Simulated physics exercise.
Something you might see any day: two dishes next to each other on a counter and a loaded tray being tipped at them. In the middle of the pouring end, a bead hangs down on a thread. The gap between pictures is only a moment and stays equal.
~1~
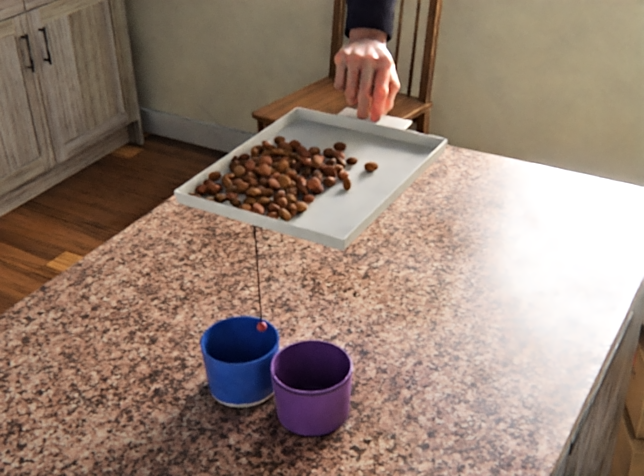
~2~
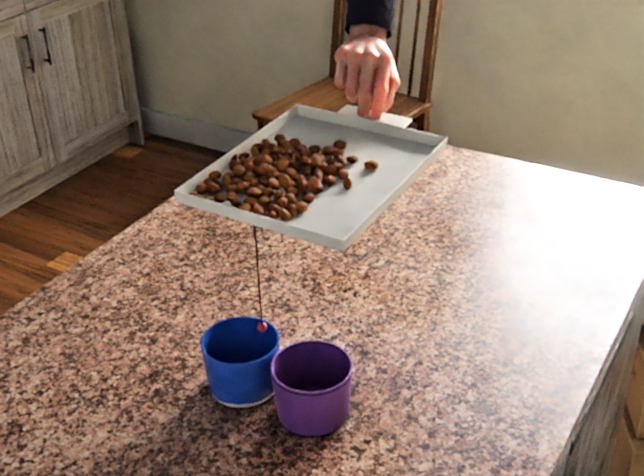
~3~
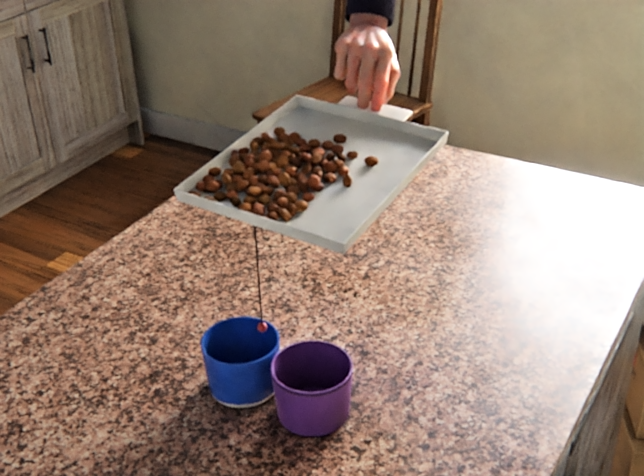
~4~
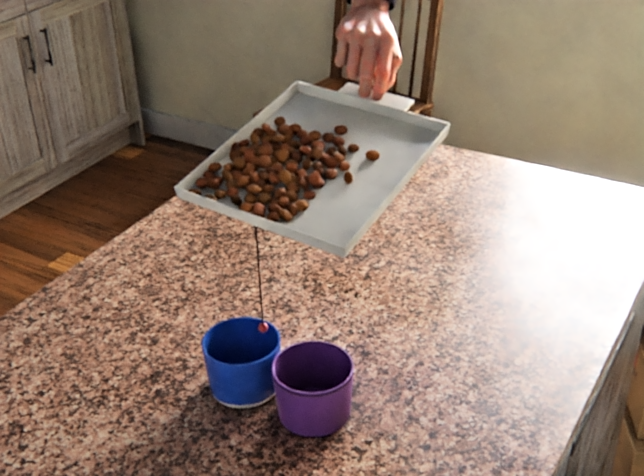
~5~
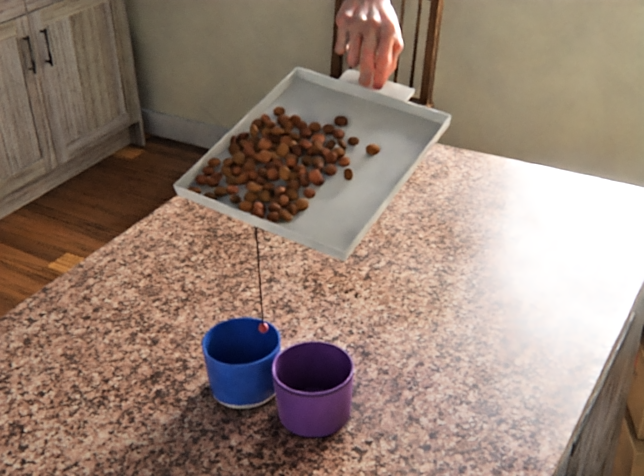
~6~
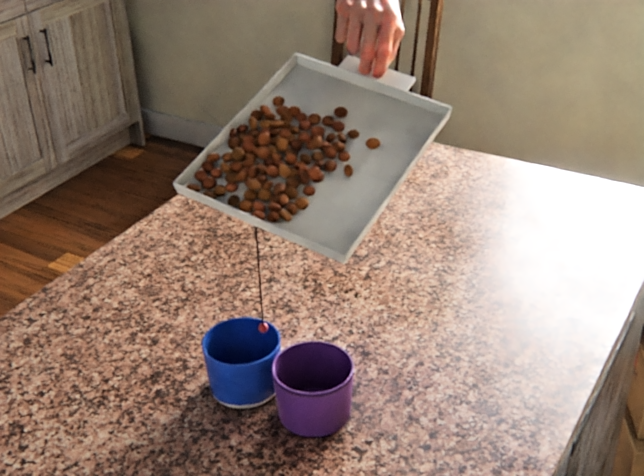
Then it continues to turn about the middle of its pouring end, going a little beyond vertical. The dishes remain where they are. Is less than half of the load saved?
No, more than half is saved.
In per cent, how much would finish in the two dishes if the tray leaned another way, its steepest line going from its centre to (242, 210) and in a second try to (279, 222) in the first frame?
So it's 20 percent with the first slope and 30 percent with the other.
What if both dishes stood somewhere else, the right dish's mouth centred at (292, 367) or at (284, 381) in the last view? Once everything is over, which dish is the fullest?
The first try: The dish on the right. The second: The right one.
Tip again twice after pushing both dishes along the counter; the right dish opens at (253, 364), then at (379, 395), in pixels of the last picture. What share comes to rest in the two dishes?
10 per cent the first time, 70 per cent the second time.
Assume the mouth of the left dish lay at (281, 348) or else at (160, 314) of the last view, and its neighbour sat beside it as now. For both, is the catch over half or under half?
First place: Beyond half; second place: Short of half.
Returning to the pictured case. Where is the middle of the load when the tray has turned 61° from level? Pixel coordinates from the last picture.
Load centre: Approx. (301, 208).
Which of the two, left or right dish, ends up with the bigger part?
Answer: The one at right.
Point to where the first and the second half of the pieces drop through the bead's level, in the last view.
The first part at (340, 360); the rest at (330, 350).
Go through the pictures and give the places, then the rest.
Corners of the pouring end (177, 191) and (343, 238), level; middle of the load (277, 177), bits of dog kibble; left dish (219, 380); right dish (291, 409); bead on its thread (262, 327), in the first frame.
Corners of the pouring end (177, 190) and (343, 239), level; middle of the load (277, 176), in the second frame.
Corners of the pouring end (177, 189) and (343, 242), tipped barely, lowest at the right corner; middle of the load (277, 173), in the third frame.
Corners of the pouring end (177, 187) and (344, 246), tipped a little, lowest at the right corner; middle of the load (278, 168), in the fourth frame.
Corners of the pouring end (177, 185) and (344, 250), tipped a little, lowest at the right corner; middle of the load (277, 163), in the fifth frame.
Corners of the pouring end (176, 182) and (344, 254), tipped clearly, lowest at the right corner; middle of the load (277, 158); left dish (221, 382); right dish (293, 410), in the sixth frame.
Just after the last frame, tray tipped steeply; almost all on the tray; about a tenth in the air.
A moment on, tray tipped right over; about a tenth on the tray; roughly half in the right dish; roughly a quarter outside both; about a tenth in the air.
Further on, tray tipped past a quarter turn; roughly two thirds in the right dish; roughly a third outside both.
When it is over, tray tipped past a quarter turn; roughly two thirds in the right dish; not one in the left dish; roughly a third outside both.
